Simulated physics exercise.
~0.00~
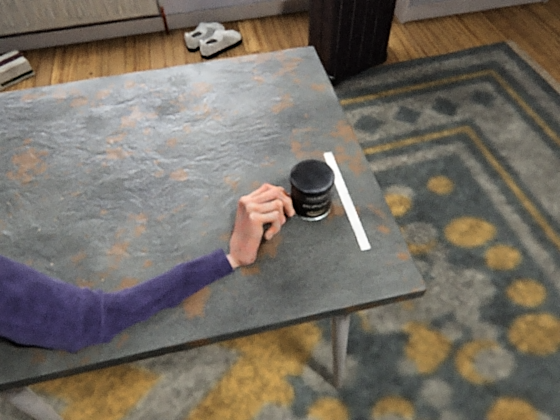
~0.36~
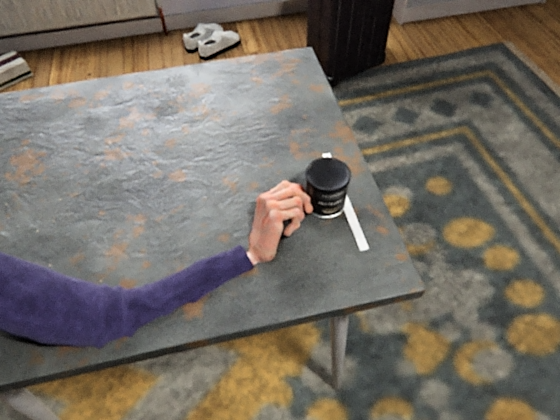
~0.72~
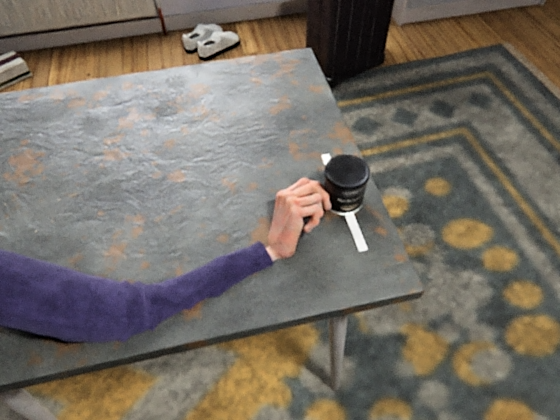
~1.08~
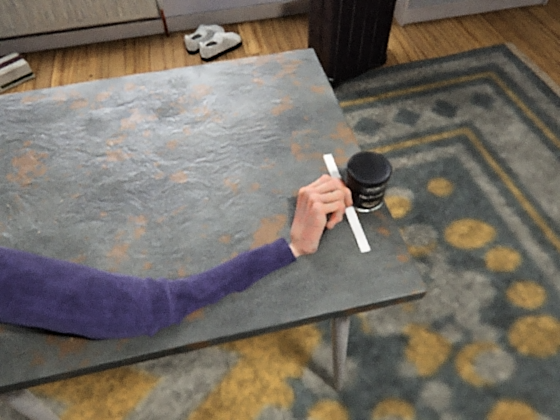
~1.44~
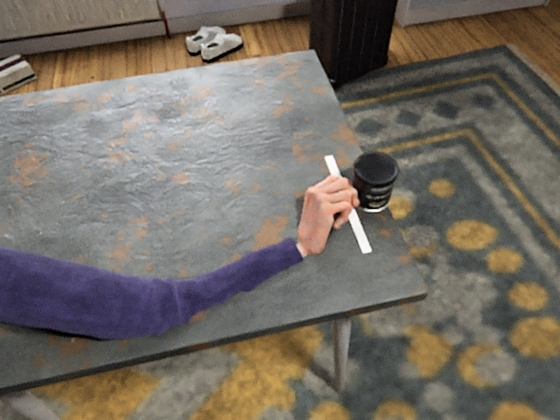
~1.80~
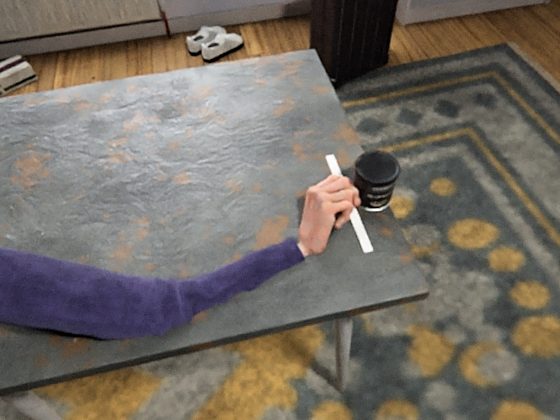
A hand in a purple sleeve pushed a small black tin to the right across a worn gray table, sliding it over a white strip of tape near the edge, then stopped with the tin still sitting on the table just past the tape.
